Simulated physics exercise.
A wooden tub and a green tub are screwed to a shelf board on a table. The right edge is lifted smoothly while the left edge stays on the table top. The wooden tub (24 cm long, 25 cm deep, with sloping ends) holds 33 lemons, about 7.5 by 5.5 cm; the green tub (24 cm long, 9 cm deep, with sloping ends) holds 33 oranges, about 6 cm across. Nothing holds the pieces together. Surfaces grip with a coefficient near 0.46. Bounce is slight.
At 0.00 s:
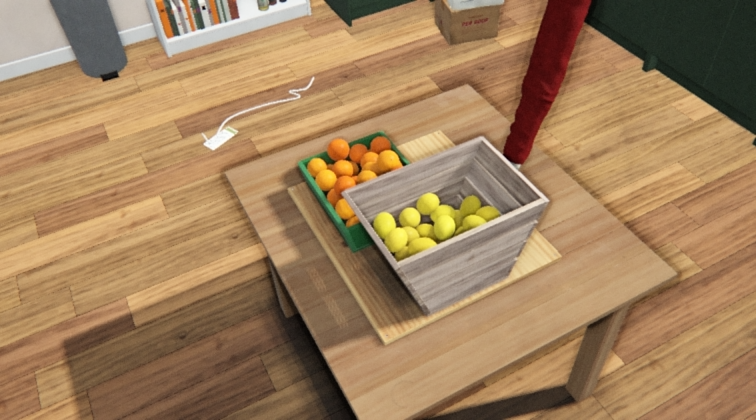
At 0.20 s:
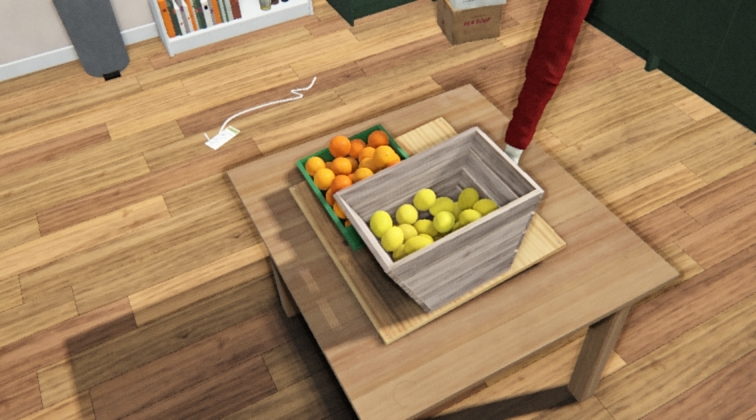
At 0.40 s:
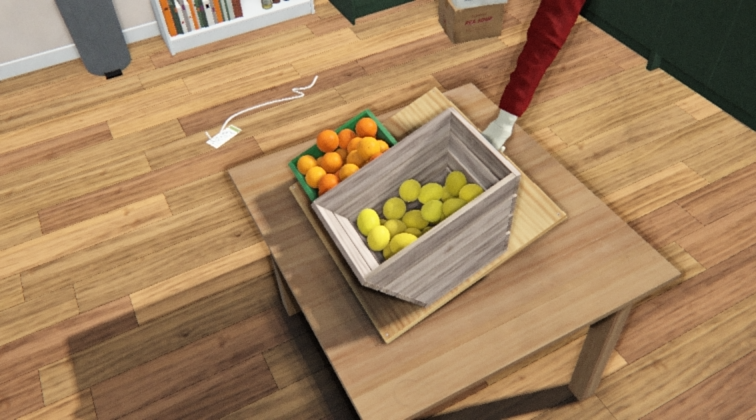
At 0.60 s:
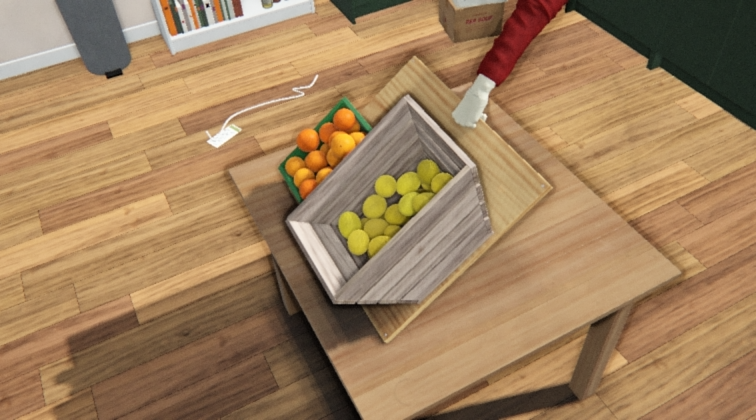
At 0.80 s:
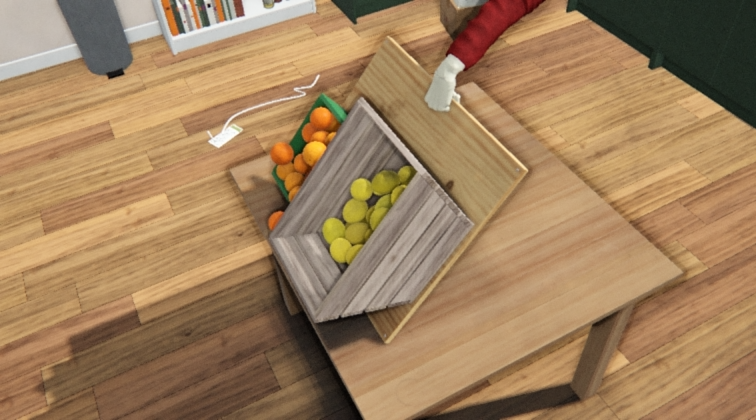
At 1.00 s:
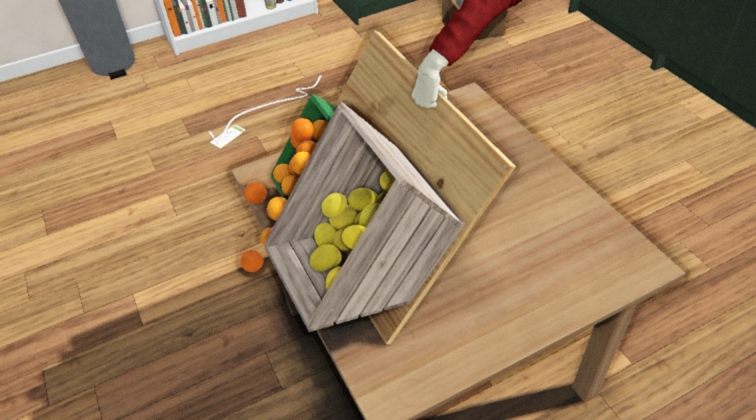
To begin with, a wooden tub of lemons and a green tub of oranges sit level on a board on a table. A gloved hand in a red sleeve raises the board's far edge, tilting both tubs steadily toward the left. As the slope steepens, a few oranges tumble out of the green tub.
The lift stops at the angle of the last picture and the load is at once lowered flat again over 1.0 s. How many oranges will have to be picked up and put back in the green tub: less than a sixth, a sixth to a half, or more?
It sheds from a sixth to a half of them.
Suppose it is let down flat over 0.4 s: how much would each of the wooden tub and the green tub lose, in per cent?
Then wooden tub 0, green tub 30 per cent.
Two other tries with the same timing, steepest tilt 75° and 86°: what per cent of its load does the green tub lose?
About 60 and 80 per cent.
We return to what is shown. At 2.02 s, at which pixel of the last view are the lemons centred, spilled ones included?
Around (431, 249).
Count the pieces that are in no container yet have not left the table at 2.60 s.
Roughly 1.
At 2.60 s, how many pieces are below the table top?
About 10.
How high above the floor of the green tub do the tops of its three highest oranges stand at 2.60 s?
Roughly 13 cm high.
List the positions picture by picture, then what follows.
In the first frame (we follow the rim corner now nearest the camera, unless another is named), green tub (by its farthest rim corner) at (380, 133); wooden tub at (399, 265); tilt 0°; nothing out yet.
Green tub at (378, 126); wooden tub at (390, 268); tilt 6°, in the second frame.
Green tub at (365, 111); wooden tub at (365, 279); tilt 19°, in the third frame.
Wooden tub at (335, 298); tilt 36°, in the fourth frame.
Wooden tub at (315, 317); tilt 49°; 1 out, in the fifth frame.
Wooden tub at (308, 326); tilt 55°; 4 out, the lowest orange at (252, 261), in the sixth frame.
After 1.26 s, tilt 46°; 0 of 33 out of the wooden tub and 7 of 33 out of the green tub.
After 1.58 s, tilt 21°; 1 of 33 out of the wooden tub and 9 of 33 out of the green tub.
After 2.02 s, tilt 0°; 1 of 33 out of the wooden tub and 10 of 33 out of the green tub.
Final count (at 2.60 s), 1 of 33 out of the wooden tub and 10 of 33 out of the green tub. Asked share, 10 of 33, 30 per cent.
